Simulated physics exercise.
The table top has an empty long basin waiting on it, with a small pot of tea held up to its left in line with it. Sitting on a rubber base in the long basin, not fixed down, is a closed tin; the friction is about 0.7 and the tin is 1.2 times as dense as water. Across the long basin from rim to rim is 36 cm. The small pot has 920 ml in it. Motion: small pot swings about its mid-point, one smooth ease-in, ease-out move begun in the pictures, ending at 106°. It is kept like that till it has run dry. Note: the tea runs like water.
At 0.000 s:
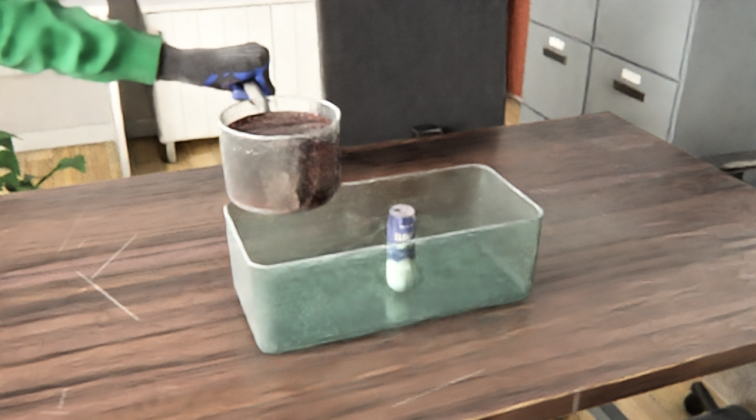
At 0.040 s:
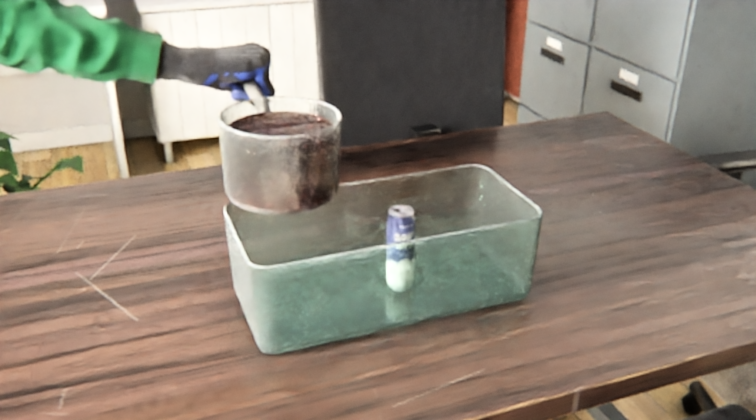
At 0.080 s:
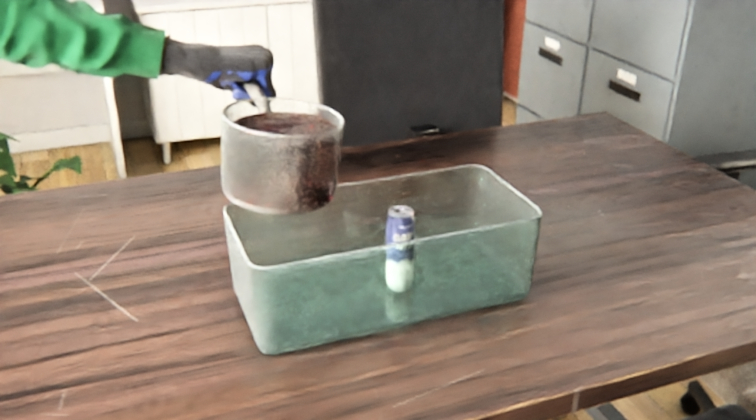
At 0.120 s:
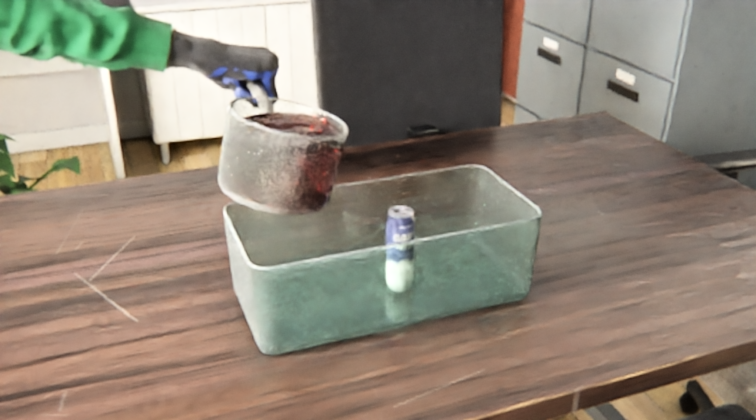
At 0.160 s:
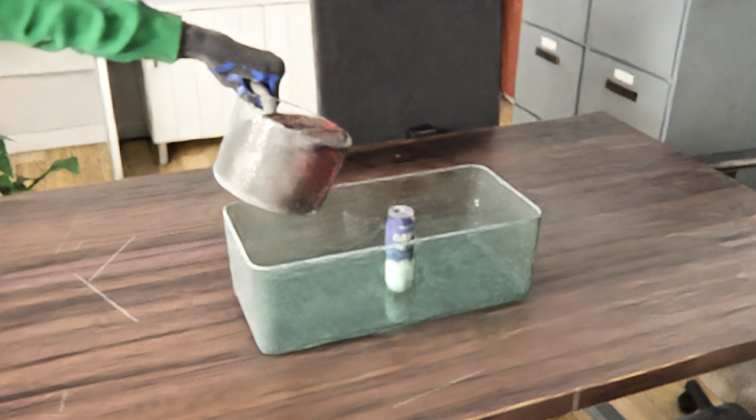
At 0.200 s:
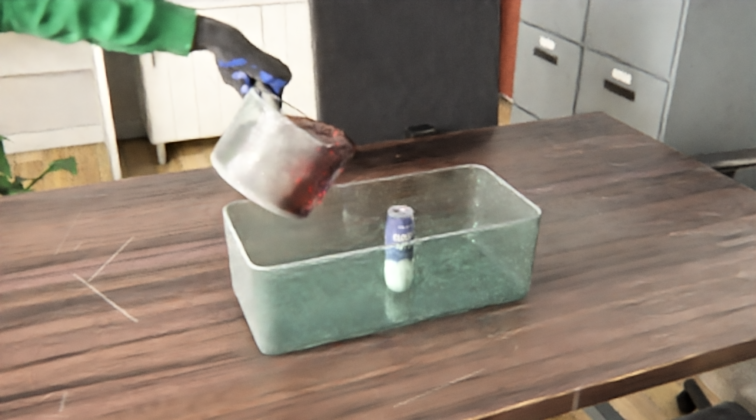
A small pot of dark reddish tea, held by a gloved hand above the left end of a long clear basin, starts out level and barely moves. The hand then tilts it steadily rightward to a marked slant, while the closed tin standing in the basin stays still.
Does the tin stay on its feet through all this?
Yes.
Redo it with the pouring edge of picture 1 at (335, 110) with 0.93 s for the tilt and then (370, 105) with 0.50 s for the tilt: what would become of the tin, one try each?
Try 1: Still standing; try 2: Tipped over.
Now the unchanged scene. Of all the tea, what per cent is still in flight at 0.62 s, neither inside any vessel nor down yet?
Some 4 % is up in the air.
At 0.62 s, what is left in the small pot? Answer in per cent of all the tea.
Close to 8 percent of the total.
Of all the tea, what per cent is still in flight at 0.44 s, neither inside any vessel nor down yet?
Estimate: Some 24 % of the total.
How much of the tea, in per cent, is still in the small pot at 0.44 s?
About 36 percent.
After 0.44 s the tilt is 102° and 36 per cent is still to pour; the tin stands where it began.
After 0.62 s the tilt is 106° and 8 per cent is still to pour; the tin stands 1 cm from where it began.
After 0.80 s the tilt is 106° and 1 per cent is still to pour; the tin stands 1 cm from where it began.
After 1.00 s the tilt is 106° and 0 per cent is still to pour; the tin stands 1 cm from where it began.
In the end the tin stands 1 cm from where it began.
